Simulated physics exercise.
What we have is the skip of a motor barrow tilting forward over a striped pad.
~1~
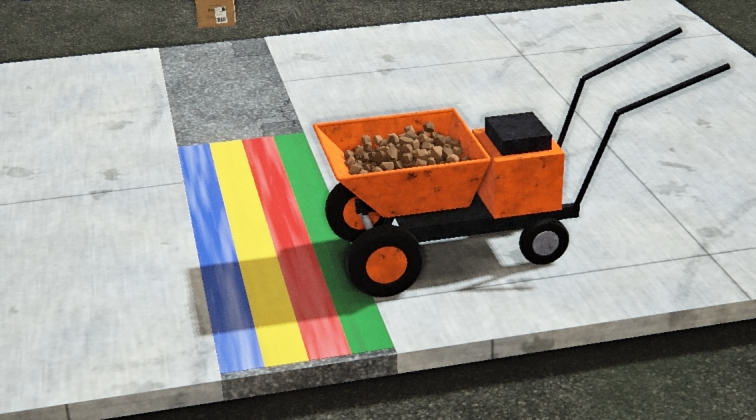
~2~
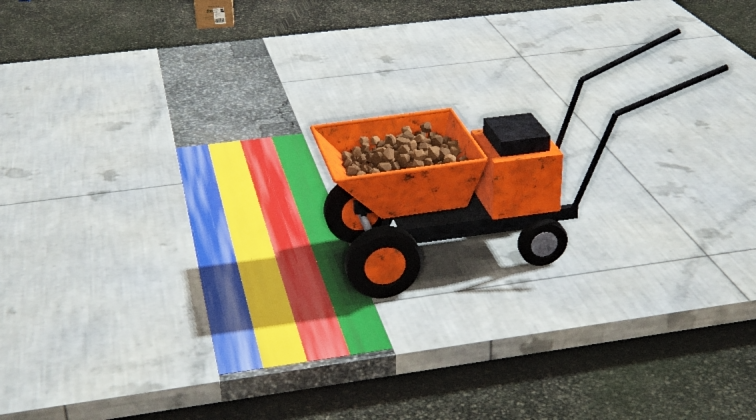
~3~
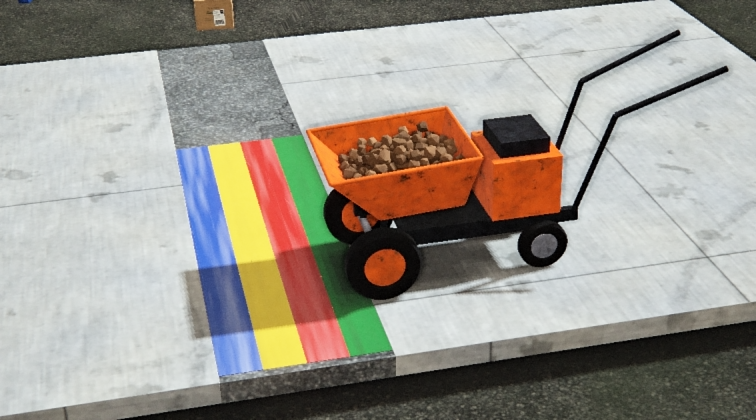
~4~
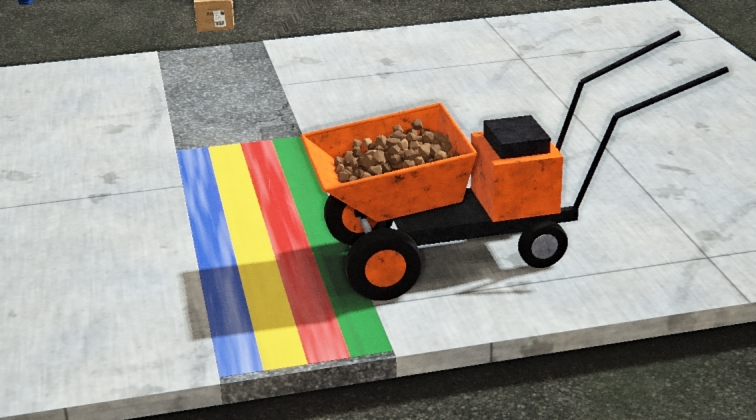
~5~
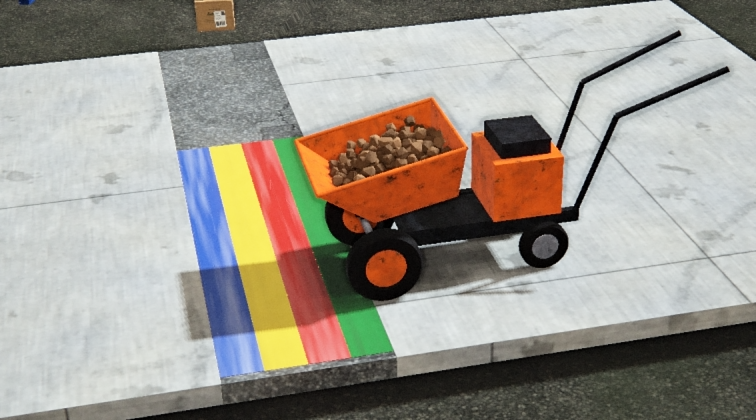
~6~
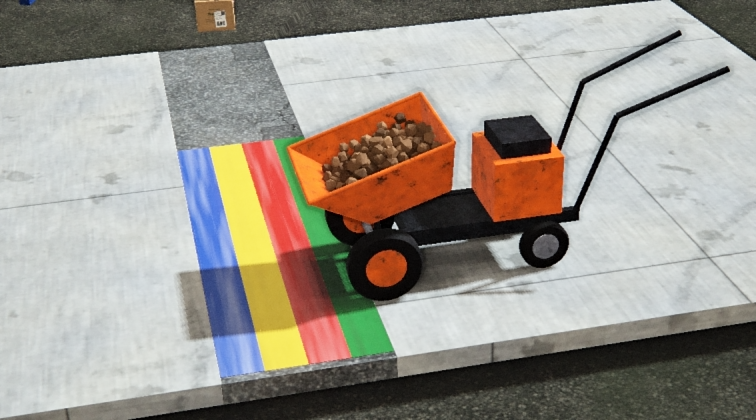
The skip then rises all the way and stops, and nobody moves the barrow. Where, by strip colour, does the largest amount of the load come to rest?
On the blue strip.
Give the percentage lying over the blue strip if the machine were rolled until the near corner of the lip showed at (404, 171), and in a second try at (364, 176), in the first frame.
Estimates, in order: 10 % then 20 %.
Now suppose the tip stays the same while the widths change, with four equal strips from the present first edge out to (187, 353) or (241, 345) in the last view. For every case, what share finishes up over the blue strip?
Shares: Near 30 %; near 30 %.
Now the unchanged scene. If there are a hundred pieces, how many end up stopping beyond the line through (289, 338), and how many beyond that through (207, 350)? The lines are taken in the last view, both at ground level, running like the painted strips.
80 % and 30 %, in that order.
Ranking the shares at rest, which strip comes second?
The strip in yellow comes second.
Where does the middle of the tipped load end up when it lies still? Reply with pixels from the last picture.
I'd place the middle at about (217, 285).
Just after the last frame, skip tipped steeply; every one in the skip.
A moment on, skip tipped right over; roughly two thirds in the skip; about a tenth over the yellow strip; roughly a quarter over the blue strip; just a few off the paint.
Further on, skip tipped right over; roughly a quarter in the skip; roughly a quarter over the yellow strip; roughly a third over the blue strip; roughly a quarter off the paint.
When it is over, skip tipped right over; roughly a quarter in the skip; not one over the green strip; not one over the red strip; roughly a quarter over the yellow strip; roughly a third over the blue strip; roughly a quarter off the paint.
